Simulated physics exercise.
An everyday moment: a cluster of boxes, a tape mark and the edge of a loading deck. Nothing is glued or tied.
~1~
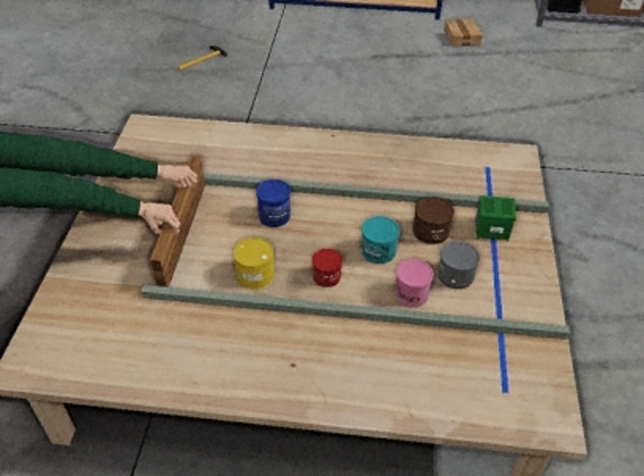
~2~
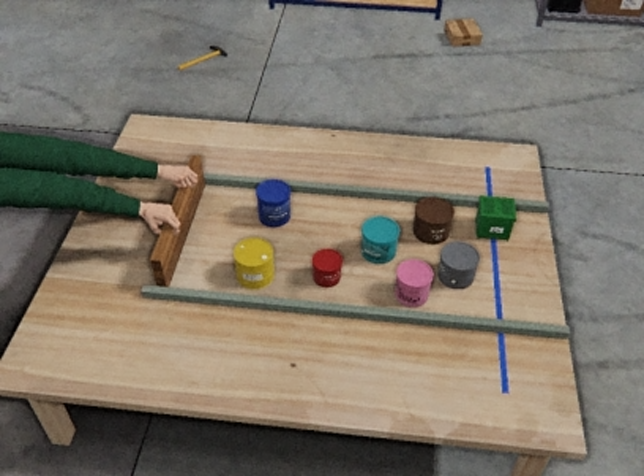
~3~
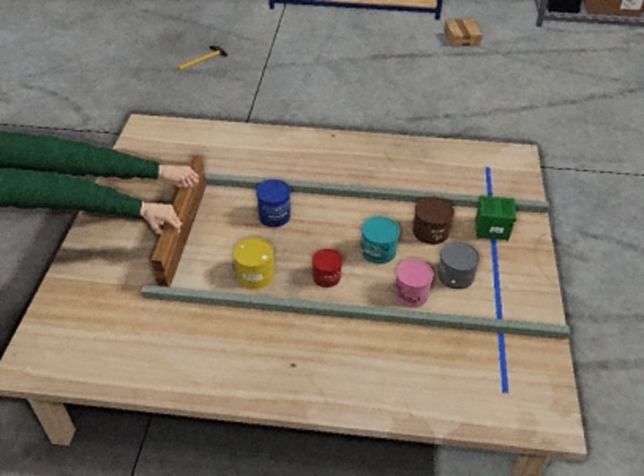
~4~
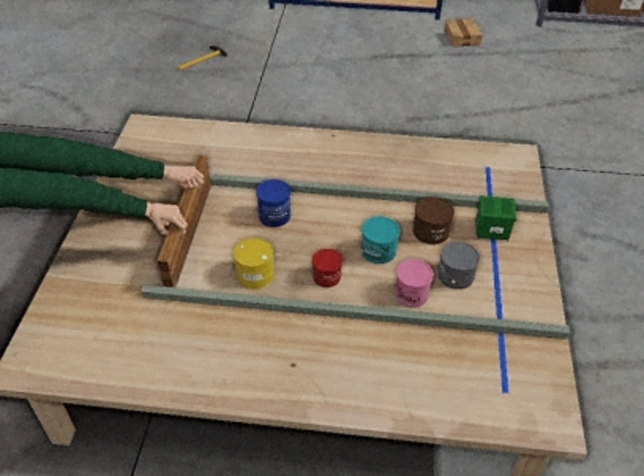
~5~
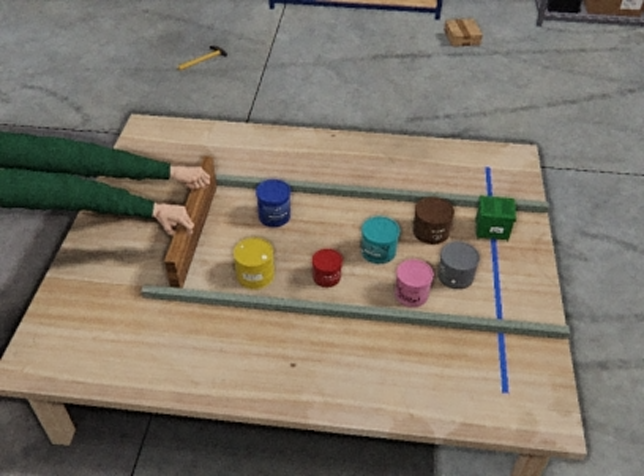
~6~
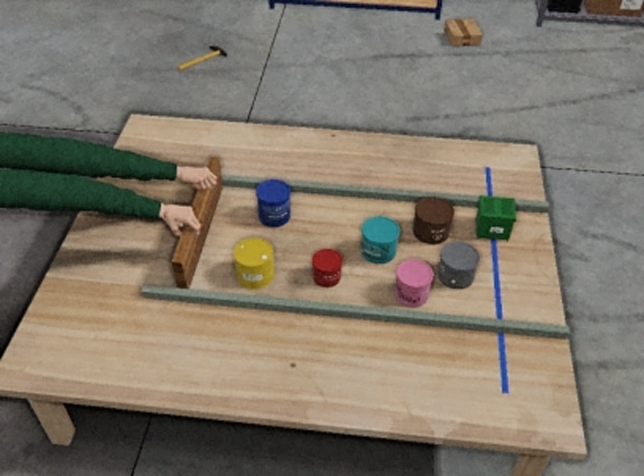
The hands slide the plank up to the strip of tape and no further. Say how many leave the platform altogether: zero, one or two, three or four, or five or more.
The number that fall off is one or two.
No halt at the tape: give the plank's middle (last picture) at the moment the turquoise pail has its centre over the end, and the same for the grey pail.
About (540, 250), and (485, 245) for the other.
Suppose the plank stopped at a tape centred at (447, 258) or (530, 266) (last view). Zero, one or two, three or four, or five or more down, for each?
For each place: Not one; five or over.
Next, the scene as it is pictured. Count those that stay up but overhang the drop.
That would be 2.
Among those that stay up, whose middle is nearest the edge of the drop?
That is the brown pail.
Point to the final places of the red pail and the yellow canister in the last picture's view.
First (537, 272), then (521, 288).
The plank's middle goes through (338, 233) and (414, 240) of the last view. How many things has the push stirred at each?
The counts are 3 and 8.
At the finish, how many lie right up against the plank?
In contact: 3.
Soon after, none off yet; green tote at rest near (495, 219); grey pail at rest near (458, 266); brown pail at rest near (433, 221).
By the end, the number that fall off is one or two; fallen, grey pail and green tote.
